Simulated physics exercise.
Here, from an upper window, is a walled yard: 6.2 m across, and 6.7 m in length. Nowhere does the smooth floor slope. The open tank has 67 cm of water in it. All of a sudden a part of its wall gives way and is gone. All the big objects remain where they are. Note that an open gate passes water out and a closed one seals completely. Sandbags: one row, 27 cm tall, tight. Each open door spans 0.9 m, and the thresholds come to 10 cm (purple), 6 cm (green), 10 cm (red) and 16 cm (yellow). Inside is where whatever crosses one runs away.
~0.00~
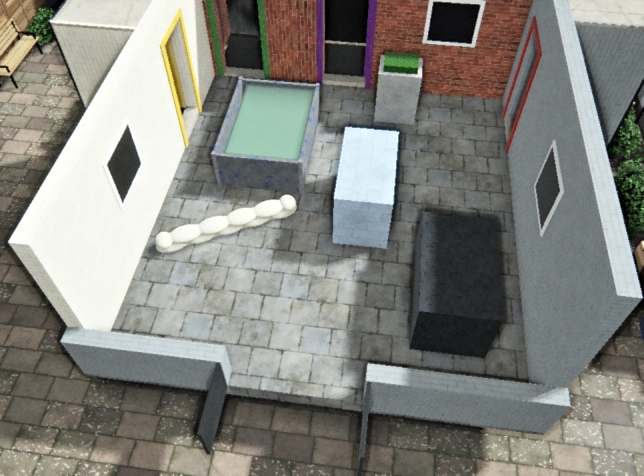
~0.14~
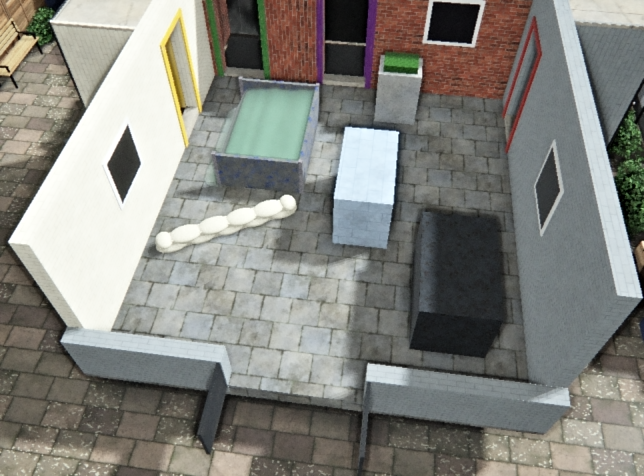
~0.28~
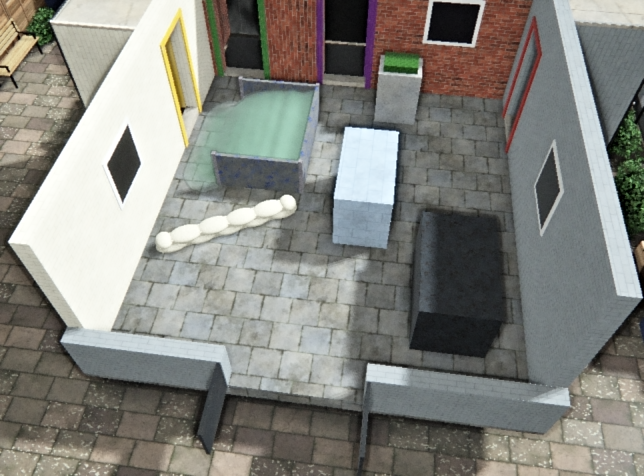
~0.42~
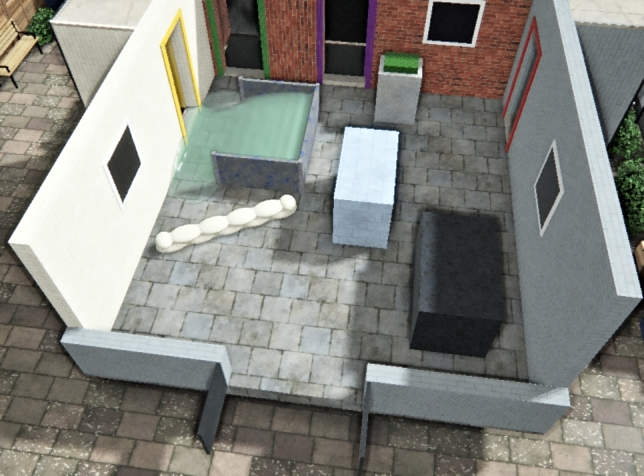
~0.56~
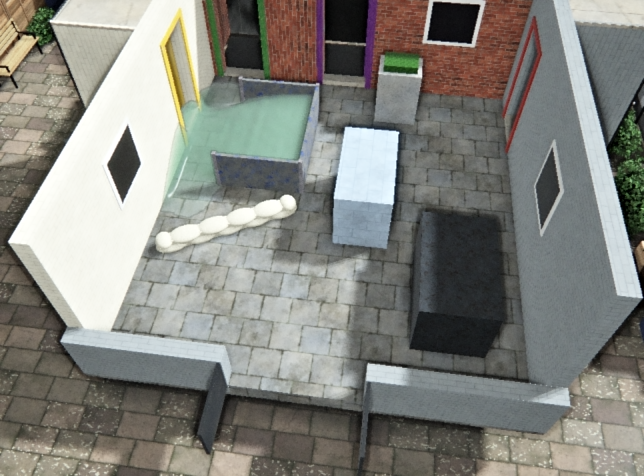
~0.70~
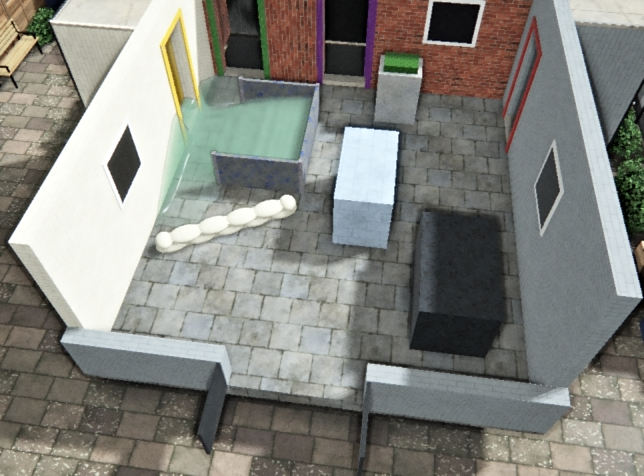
To begin with, pale green water lies still in an open grey tank near the back of a walled yard. Then the tank's left side disappears, and the water pours out leftward across the paving, reaching the white wall by the yellow-framed door and spreading along its foot.
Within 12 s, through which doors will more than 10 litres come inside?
In the end the purple door will undershoot the limit; the green door will overshoot the limit; the red door will undershoot the limit; the yellow door will overshoot the limit.
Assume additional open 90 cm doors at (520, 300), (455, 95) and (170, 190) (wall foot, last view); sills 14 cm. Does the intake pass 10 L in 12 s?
The first one doesn't reach it, the second one doesn't reach it, and the third one exceeds it.
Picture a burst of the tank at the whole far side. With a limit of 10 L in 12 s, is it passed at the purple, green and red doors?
In that case, purple door: More than that, green door: More than that, red door: More than that.
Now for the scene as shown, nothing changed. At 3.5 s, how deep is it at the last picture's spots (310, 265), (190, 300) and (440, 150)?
Approximately 0, 2 and 0 centimetres, going through them in turn.
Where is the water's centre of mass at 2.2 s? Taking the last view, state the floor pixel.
At roughly (227, 155).
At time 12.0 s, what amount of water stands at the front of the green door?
It's about 7.5 cm.
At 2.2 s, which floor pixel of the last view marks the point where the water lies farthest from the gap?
That would be close to (103, 353).
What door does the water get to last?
The red one.
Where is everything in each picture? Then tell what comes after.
In the first picture, still water, 67 cm deep, in the open tank at (269, 121).
In the second picture, the front is at a hidden place, 1.1 m from the gap at (233, 136); 0.4 m2 of floor is under water; 67 cm left at the back of the open tank.
In the third picture, the front is at a hidden place, 1.3 m from the gap at (233, 137); 1.4 m2 of floor is under water; 64 cm left at the back of the open tank.
In the fourth picture, water pours out at (234, 138) and has run 1.6 m, to (207, 97); typically 14 cm deep outside, 57 cm at the open tank's back.
In the fifth picture, the front is at (211, 86), 1.9 m from the gap at (234, 138); 2.9 m2 of floor is under water; 57 cm left at the back of the open tank.
In the sixth picture, water pours out at (234, 139) and has run 2.3 m, to (215, 76); typically 20 cm deep outside, 51 cm at the open tank's back.
After 1.4 s water covers 15 % of the floor and is deepest (43 cm) near (190, 137); purple door not reached, green door 16 cm at the sill, 14 L in, red door not reached, yellow door 43 cm at the sill, 195 L in.
After 2.2 s water covers 25 % of the floor and is deepest (34 cm) near (160, 238); purple door 1 cm at the sill, 0 L in, green door 23 cm at the sill, 88 L in, red door not reached, yellow door 26 cm at the sill, 292 L in.
After 3.5 s water covers 40 % of the floor and is deepest (19 cm) near (184, 232); purple door 3 cm at the sill, 0 L in, green door 16 cm at the sill, 197 L in, red door not reached, yellow door 12 cm at the sill, 310 L in.
After 7.0 s water covers 65 % of the floor and is deepest (12 cm) near (163, 230); purple door 7 cm at the sill, 0 L in, green door 10 cm at the sill, 253 L in, red door 3 cm at the sill, 0 L in, yellow door 9 cm at the sill, 311 L in.
After 12.0 s water covers 95 % of the floor and is deepest (8 cm) near (211, 86); purple door 5 cm at the sill, 0 L in, green door 7 cm at the sill, 272 L in, red door 4 cm at the sill, 0 L in, yellow door 7 cm at the sill, 311 L in.
